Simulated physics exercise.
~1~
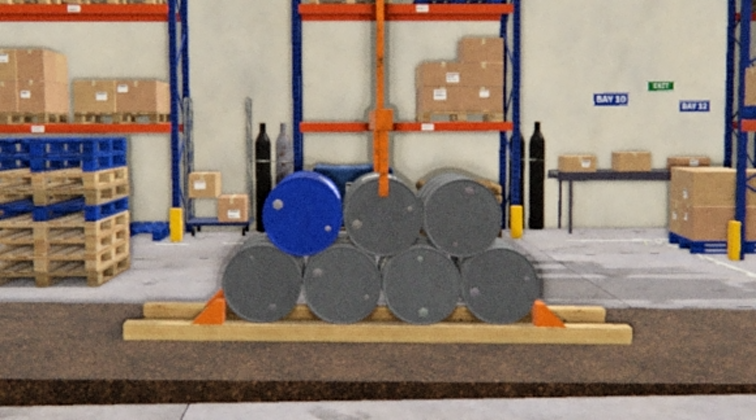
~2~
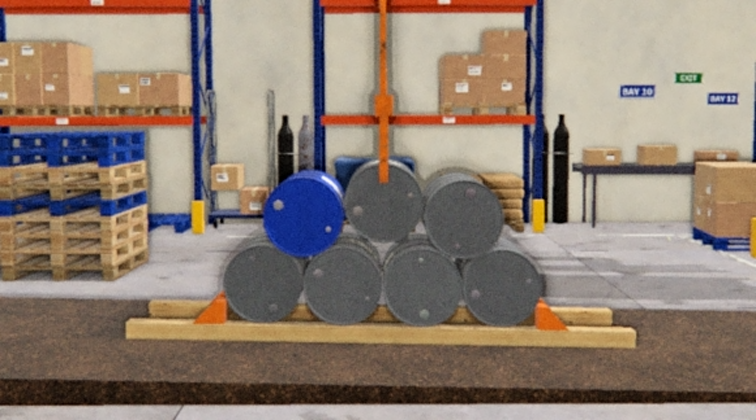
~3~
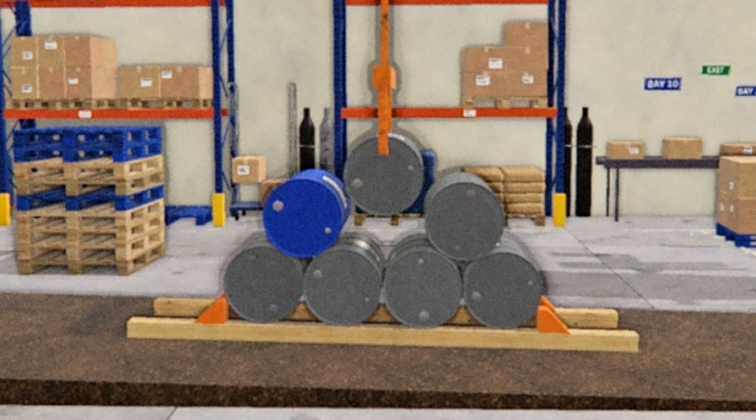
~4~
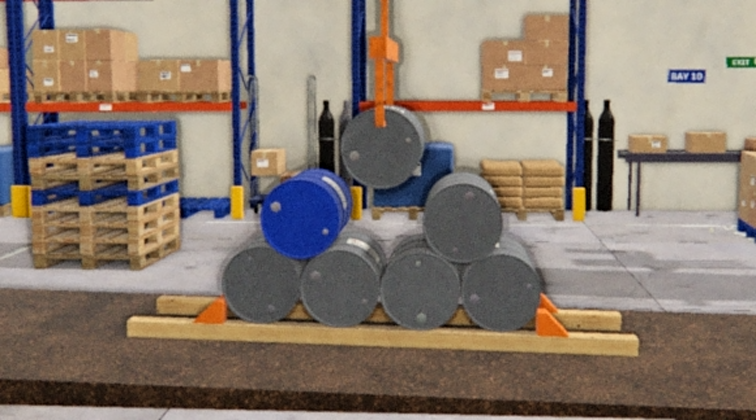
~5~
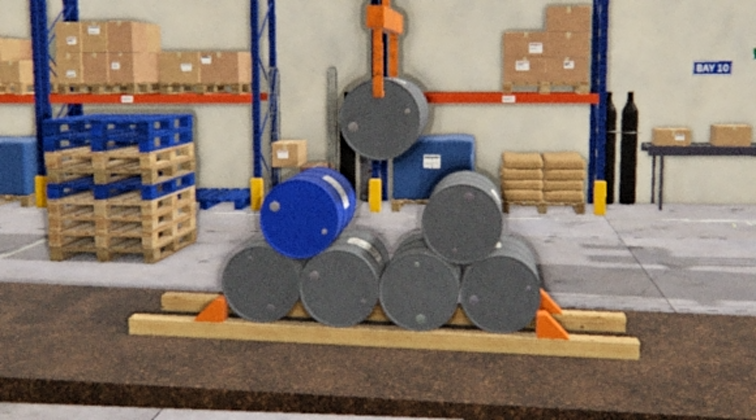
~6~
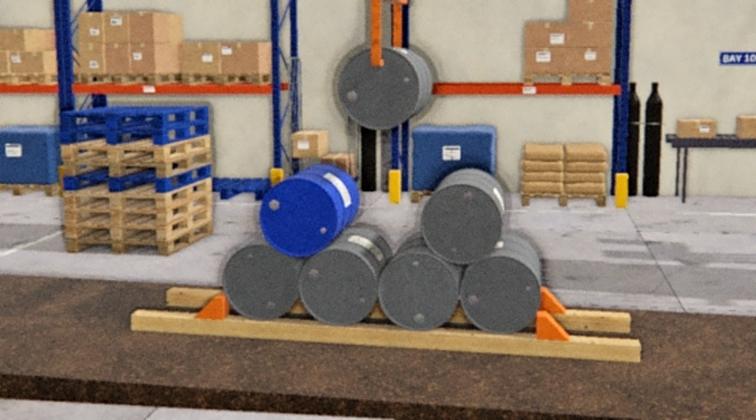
At first, seven drums lie end-on in a warehouse, four in the bottom row and three above, resting on timber bearers with an orange wedge at each side. The upper left drum is blue and the rest are grey. An orange lifting device holds the middle drum of the upper row and starts to raise it out from between its neighbours. The grey drum climbs straight up, clears the stack and leaves a widening gap beneath it. By the end it hangs high above the others, while the blue drum and the remaining grey ones stay in place.
